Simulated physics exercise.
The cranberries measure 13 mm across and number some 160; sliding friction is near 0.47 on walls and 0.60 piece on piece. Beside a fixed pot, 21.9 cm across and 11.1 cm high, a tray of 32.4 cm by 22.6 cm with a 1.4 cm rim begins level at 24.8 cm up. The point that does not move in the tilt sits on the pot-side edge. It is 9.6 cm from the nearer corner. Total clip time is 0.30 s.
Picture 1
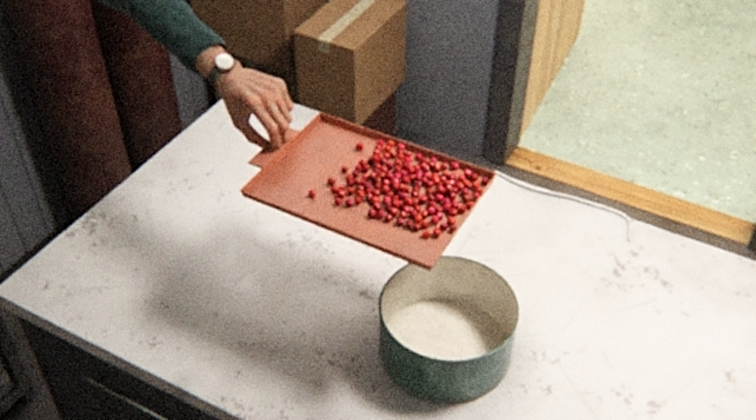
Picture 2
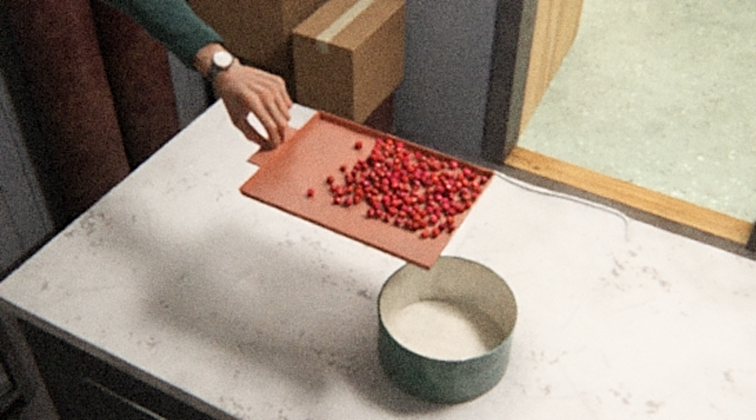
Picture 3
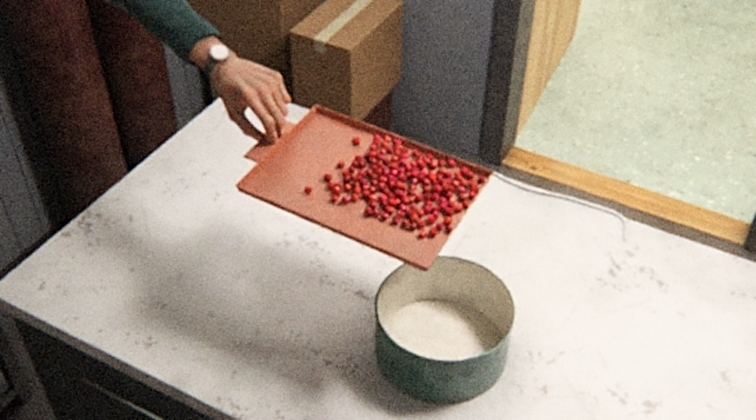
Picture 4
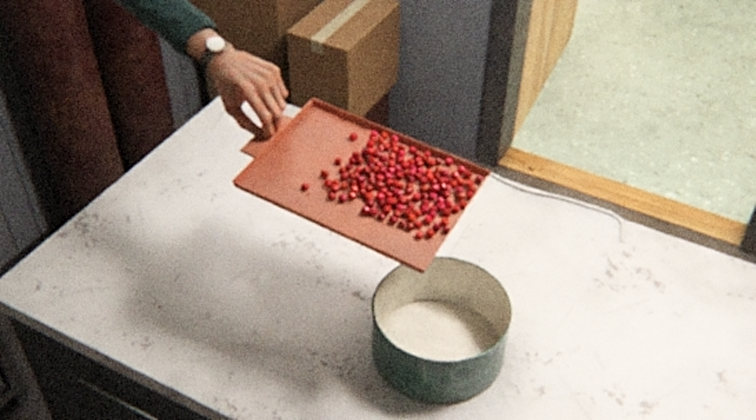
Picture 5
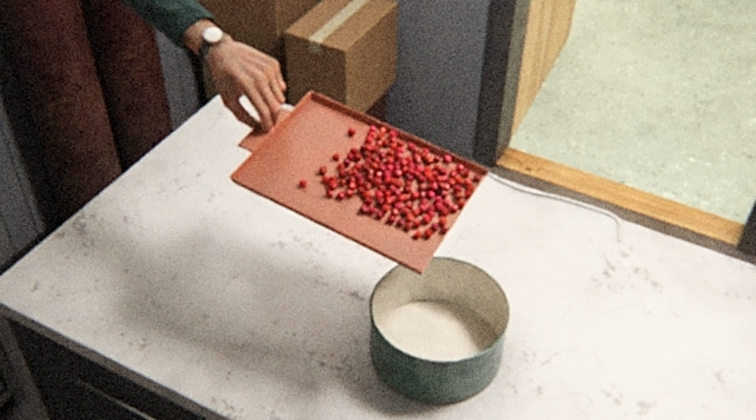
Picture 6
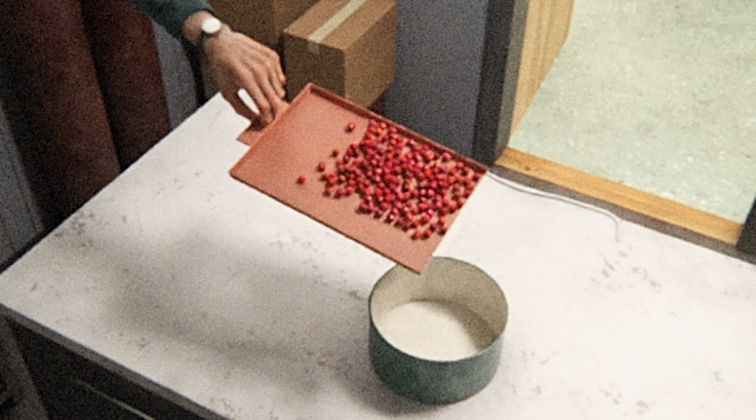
At first, a hand in a green sleeve and a wristwatch holds a red tray of cranberries nearly level above a pale counter, beside a green pot. Then the hand gradually raises its end of the tray, tilting it gently toward the pot, while the cranberries stay clustered on it.
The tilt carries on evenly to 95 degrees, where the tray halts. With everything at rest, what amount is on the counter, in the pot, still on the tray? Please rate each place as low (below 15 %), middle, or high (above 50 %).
Counter: Low, pot: High, tray: Low.
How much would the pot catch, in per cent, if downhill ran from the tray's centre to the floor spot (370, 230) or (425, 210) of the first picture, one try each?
About 80 per cent on the first try and 60 per cent on the second.
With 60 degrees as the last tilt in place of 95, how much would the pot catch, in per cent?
5 percent.
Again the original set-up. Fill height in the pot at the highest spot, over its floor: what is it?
Close to 3.0 cm up.
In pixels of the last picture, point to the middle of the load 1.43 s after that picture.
Load centre: About (431, 207) px.
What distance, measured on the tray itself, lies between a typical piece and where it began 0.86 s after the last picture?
Around 6 centimetres.
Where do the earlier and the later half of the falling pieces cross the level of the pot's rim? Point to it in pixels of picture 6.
Around (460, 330), then around (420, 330).
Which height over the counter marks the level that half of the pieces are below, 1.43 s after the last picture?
Roughly 30 cm.
Then, 0.86 s after the last picture, tilt 50 degrees; the tray holds 100 %, the pot 0 %.
Then, 1.43 s after the last picture, tilt 76 degrees; the tray holds 95 %, the pot 5 %.
Then, 2.05 s after the last picture, tilt 95 degrees; the tray holds 5 %, the pot 75 %.
In the end, counter 5 %, pot 95 %, tray 0 %.
